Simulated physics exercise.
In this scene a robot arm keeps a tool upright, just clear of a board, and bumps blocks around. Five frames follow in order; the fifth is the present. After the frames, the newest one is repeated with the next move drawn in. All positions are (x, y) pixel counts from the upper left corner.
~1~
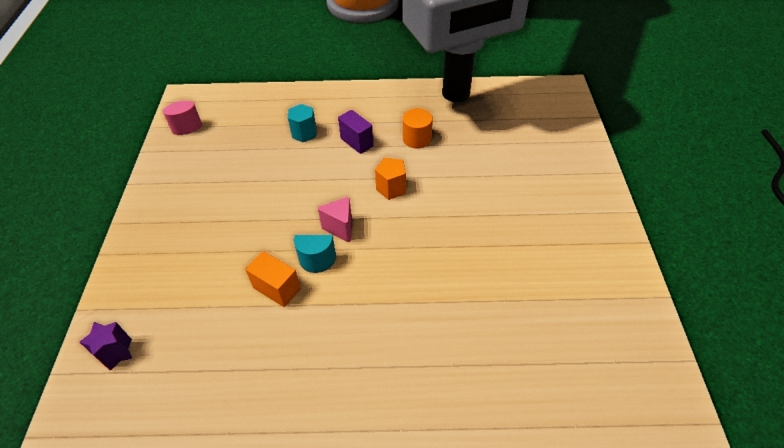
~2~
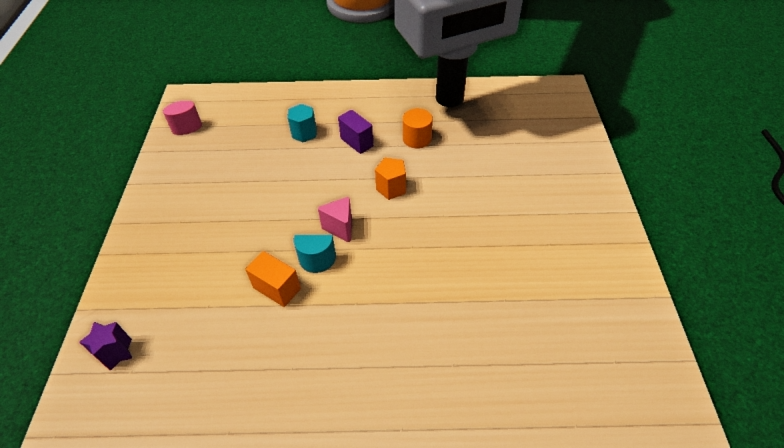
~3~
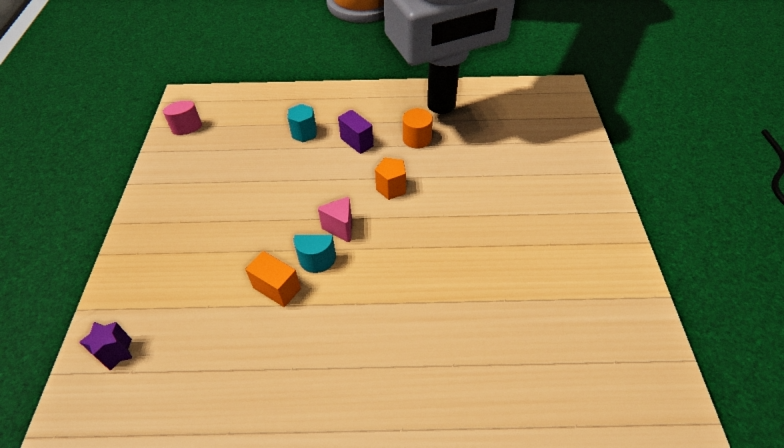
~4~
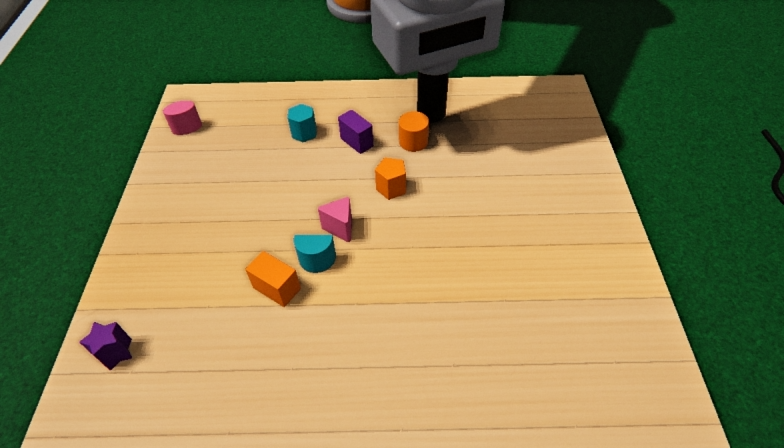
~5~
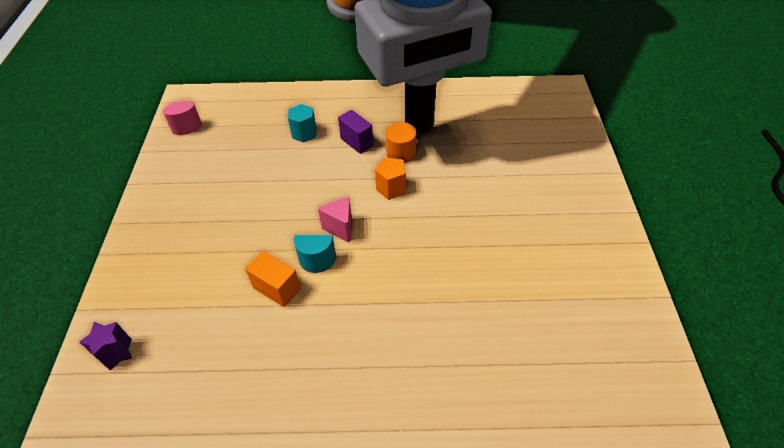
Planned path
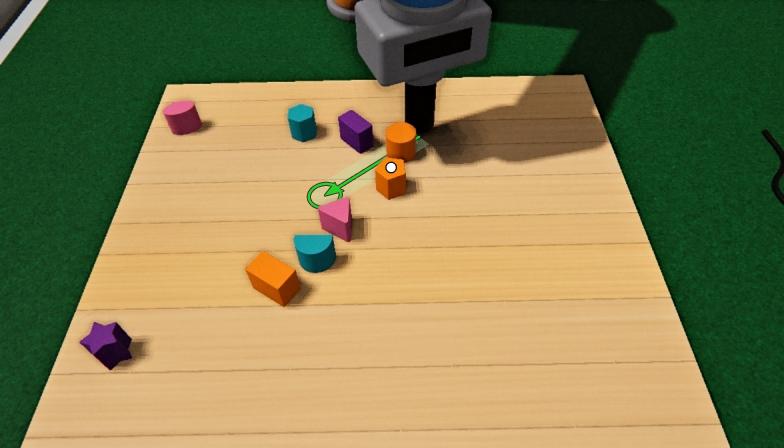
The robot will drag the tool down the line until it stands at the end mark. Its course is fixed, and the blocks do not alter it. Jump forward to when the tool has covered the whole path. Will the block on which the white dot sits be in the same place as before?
My answer is no.
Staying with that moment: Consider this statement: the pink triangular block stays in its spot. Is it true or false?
That statement is not accurate.
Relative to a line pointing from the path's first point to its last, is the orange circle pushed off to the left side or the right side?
Leftward.
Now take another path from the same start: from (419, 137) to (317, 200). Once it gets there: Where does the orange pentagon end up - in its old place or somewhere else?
The push reaches it.
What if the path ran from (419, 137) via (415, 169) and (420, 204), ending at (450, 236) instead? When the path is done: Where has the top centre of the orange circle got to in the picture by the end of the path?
I'd expect the centre of its top face to be at (383, 153).
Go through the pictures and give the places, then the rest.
Lower end of the tool at (456, 94), tops of blocks, pink triangular block at (338, 209), purple rectangle at (355, 121), orange pentagon at (391, 168), orange circle at (418, 117), in the first picture.
Tool at (450, 99), blocks as before, in the second picture.
Tool at (441, 105), blocks as before, in the third picture.
Tool at (431, 114), orange circle at (414, 121), in the fourth picture.
Tool at (419, 124), pink triangular block at (338, 209), purple rectangle at (355, 121), orange pentagon at (391, 168), orange circle at (401, 132), in the fifth picture.
The drawn path runs in a line from (419, 137) to (325, 196); the dot is on the orange pentagon.
On the path given first. One third of the way, tool at (389, 143); orange pentagon at (388, 172), turned 30° anticlockwise; orange circle at (372, 154).
Two thirds of the way, tool at (357, 163); orange pentagon at (386, 175), turned 55° anticlockwise; orange circle at (346, 177).
At the end, tool at (323, 183); pink triangular block at (341, 219); purple rectangle not moved; orange pentagon at (386, 175), turned 55° anticlockwise; orange circle at (330, 198).
